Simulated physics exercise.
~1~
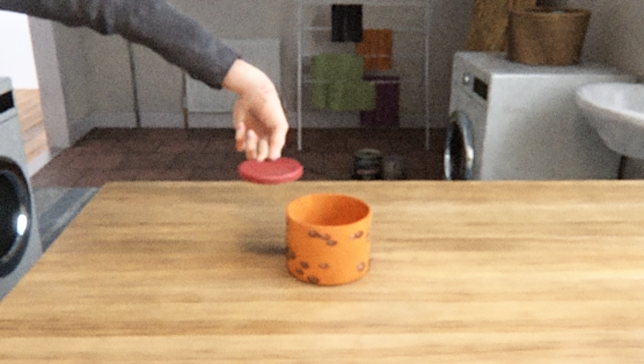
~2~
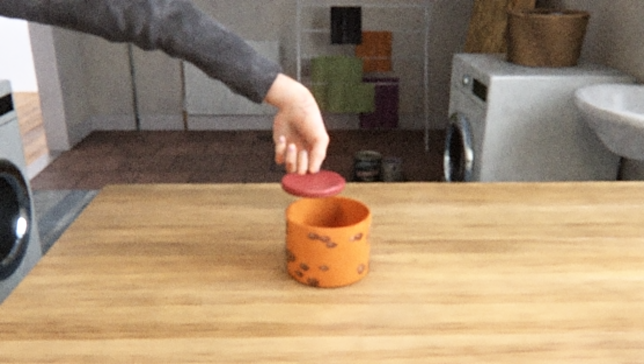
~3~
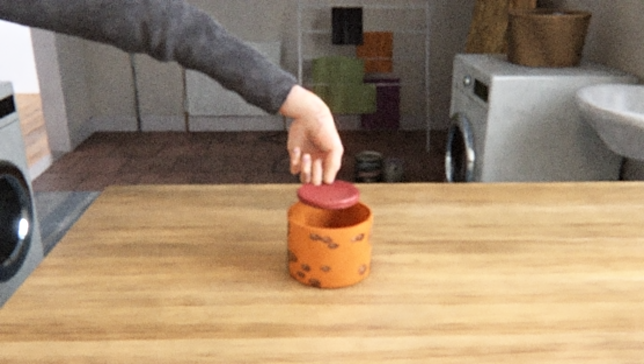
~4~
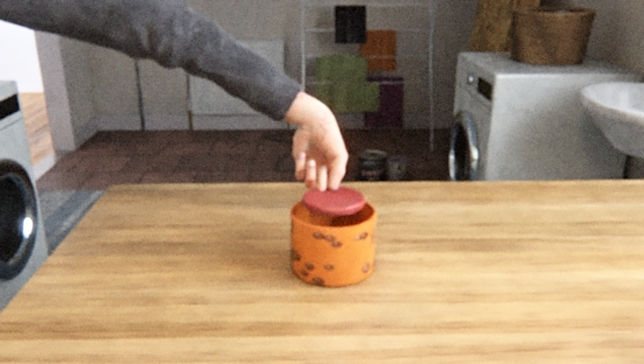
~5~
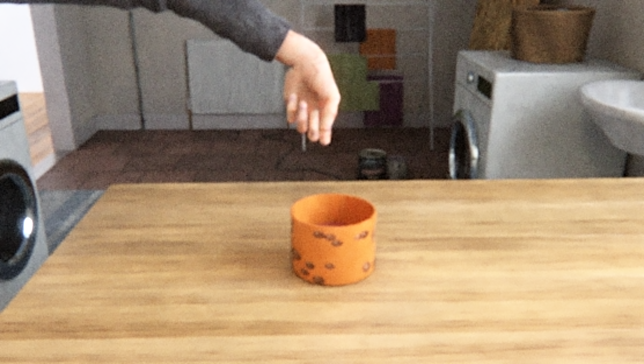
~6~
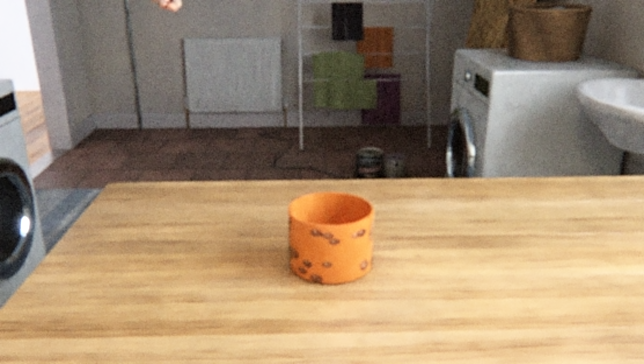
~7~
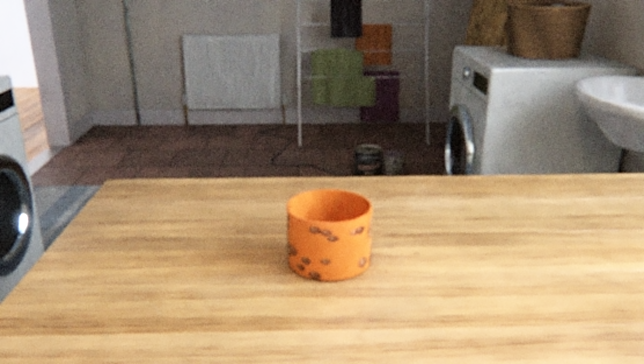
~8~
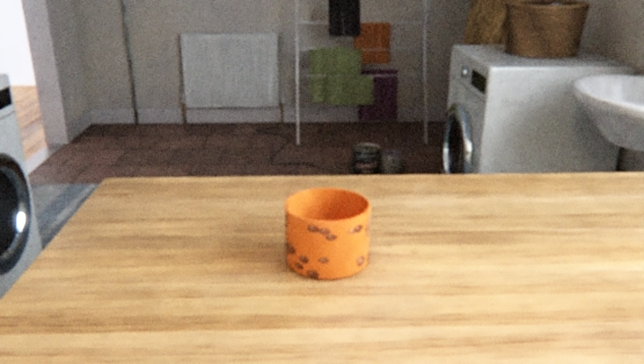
A hand in a dark grey sleeve reaches in from the upper left, holding a red disc above a wooden table, seen from the front in a laundry room by a slightly swaying camera. An orange container with dark markings stands open near the middle, with white washing machines on both sides and a drying rack behind. The hand carries the disc right and lowers it to the container's rim. It lets go, and the disc drops inside, out of sight. The hand withdraws toward the upper left, leaving the container standing still and open.
